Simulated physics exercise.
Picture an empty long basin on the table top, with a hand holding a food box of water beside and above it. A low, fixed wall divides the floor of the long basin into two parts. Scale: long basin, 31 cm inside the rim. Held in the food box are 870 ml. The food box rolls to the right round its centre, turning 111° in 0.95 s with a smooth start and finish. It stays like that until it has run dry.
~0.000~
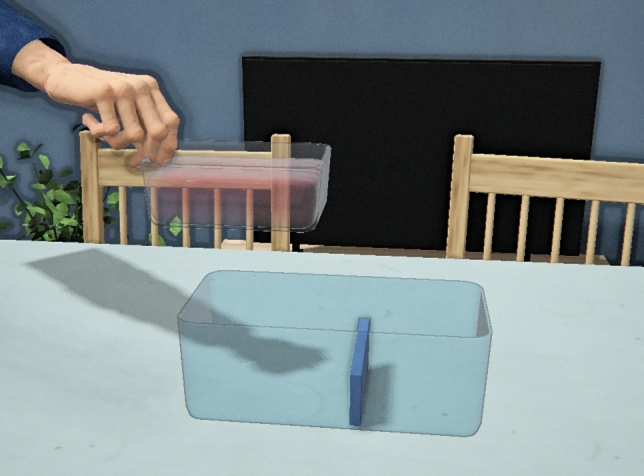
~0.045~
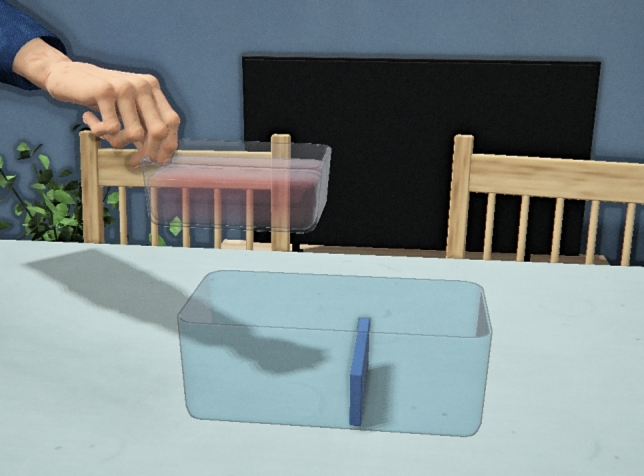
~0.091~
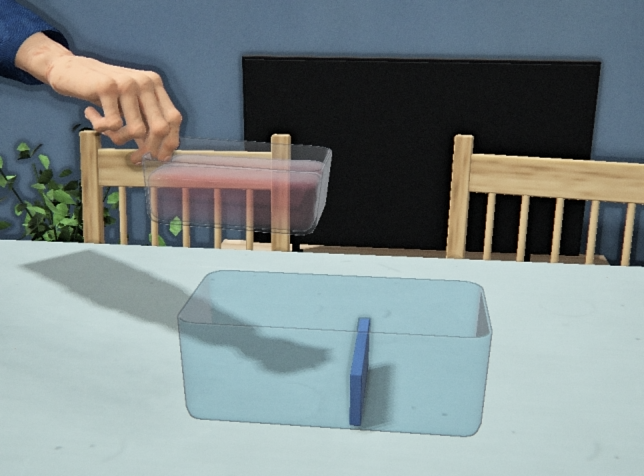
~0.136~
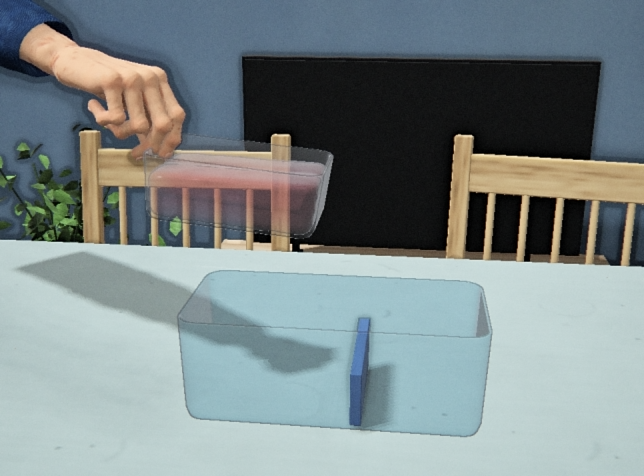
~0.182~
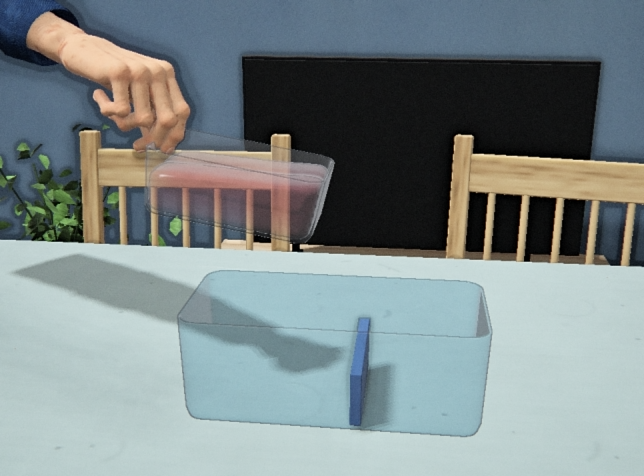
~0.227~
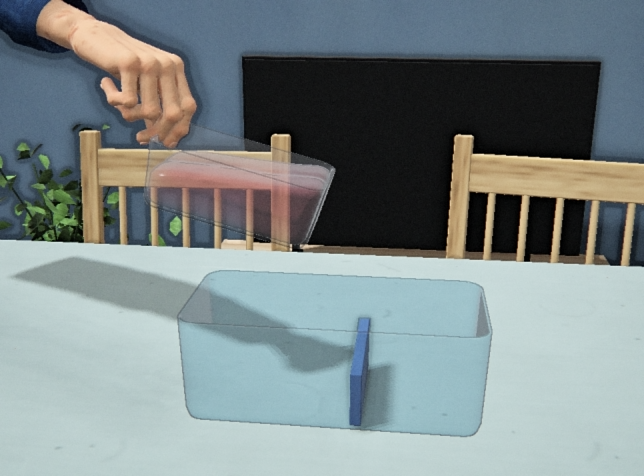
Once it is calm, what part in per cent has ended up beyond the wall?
About 55 per cent ends up there.
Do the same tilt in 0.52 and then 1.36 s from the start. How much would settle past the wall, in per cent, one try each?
Roughly 30 per cent the first time and 60 per cent the second.
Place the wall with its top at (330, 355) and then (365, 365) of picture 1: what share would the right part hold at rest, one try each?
Respectively 70 and 50 %.
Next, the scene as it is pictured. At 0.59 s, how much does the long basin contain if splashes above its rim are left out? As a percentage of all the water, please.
Roughly 32 per cent.
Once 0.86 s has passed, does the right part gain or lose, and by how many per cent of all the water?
A gain, roughly 3 percent.
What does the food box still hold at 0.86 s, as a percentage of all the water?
Around 3 percent of it.
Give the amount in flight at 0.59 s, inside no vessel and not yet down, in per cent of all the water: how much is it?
Near 44 per cent at that moment.
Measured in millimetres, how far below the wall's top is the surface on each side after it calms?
I'd say some 46 mm on the left and some 32 mm on the right.
Then, 0.59 s in, the tilt is 77° and 23 per cent is still to pour, 1 is left of the wall and 30 right of it.
Then, 0.86 s in, the tilt is 109° and 3 per cent is still to pour, 31 is left of the wall and 52 right of it.
Then, 1.14 s in, the tilt is 111° and 0 per cent is still to pour, 36 is left of the wall and 55 right of it.
Then, 1.45 s in, the tilt is 111° and 0 per cent is still to pour, 36 is left of the wall and 55 right of it.
Finally, 36 per cent lies left of the wall, 55 right of it and 8 outside.
